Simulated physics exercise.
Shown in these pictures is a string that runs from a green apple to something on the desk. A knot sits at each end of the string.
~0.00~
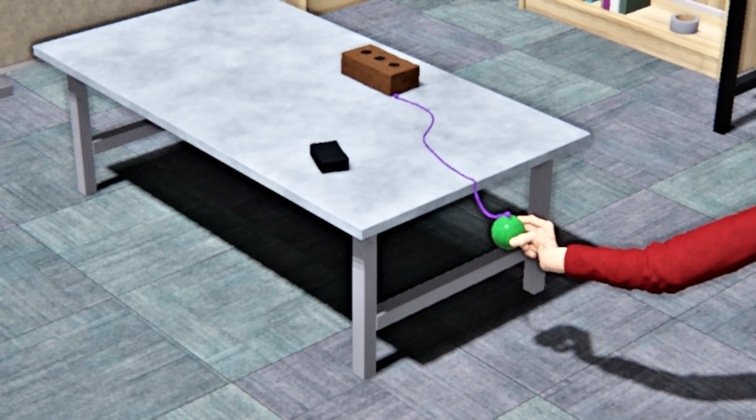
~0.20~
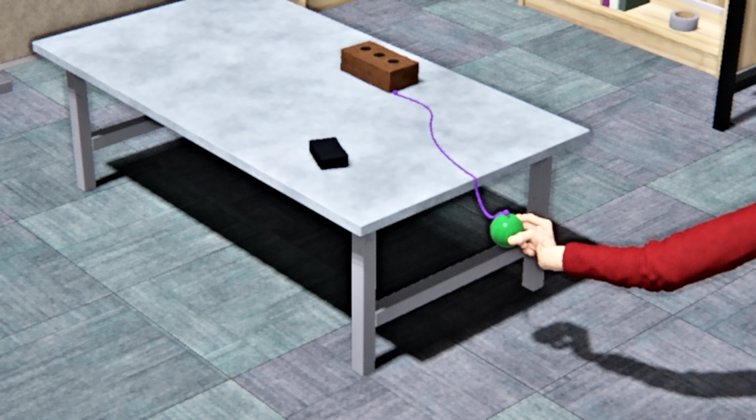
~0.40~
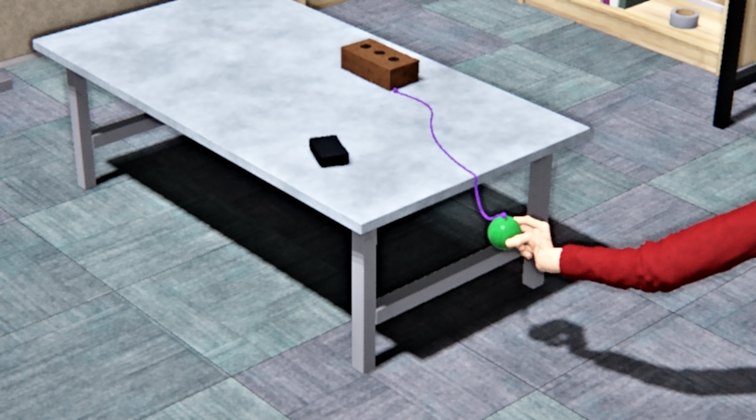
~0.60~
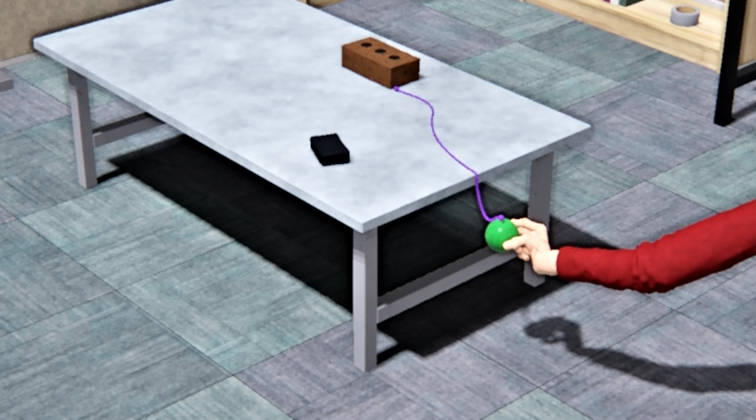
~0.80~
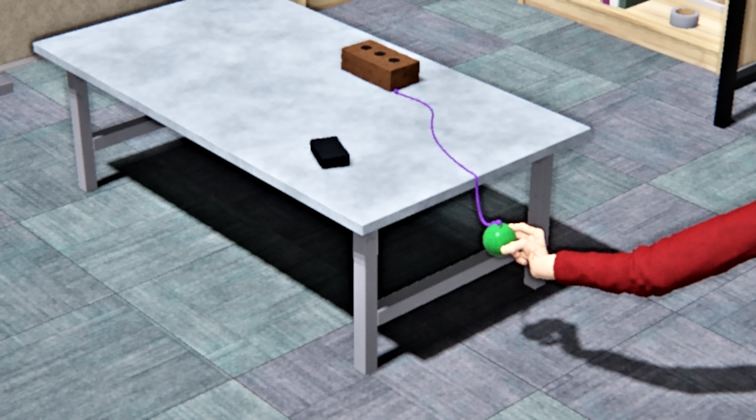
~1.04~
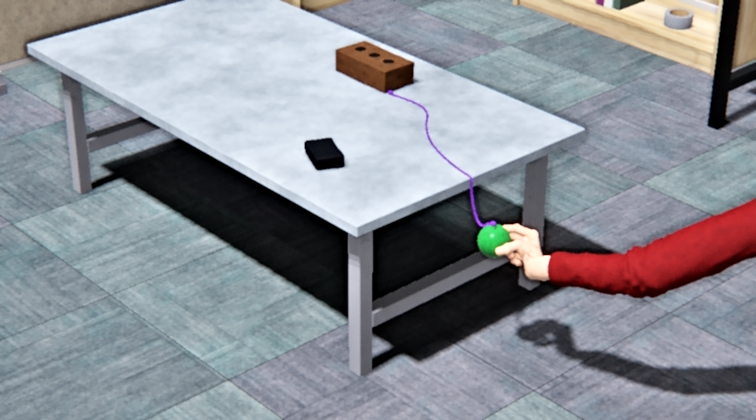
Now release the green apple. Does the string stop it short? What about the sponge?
Well, the green apple stays suspended and the sponge holds its position by the finish.
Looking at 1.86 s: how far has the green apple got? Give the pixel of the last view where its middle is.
Somewhere about (517, 262), I'd say.
By 1.86 s, apple in the air near (517, 262); brick still; sponge still.
By 2.86 s, apple in the air near (523, 264); brick still; sponge still.
When it is over, apple in the air near (500, 248); brick still; sponge still. The green apple swings from the edge and the sponge stays on top.
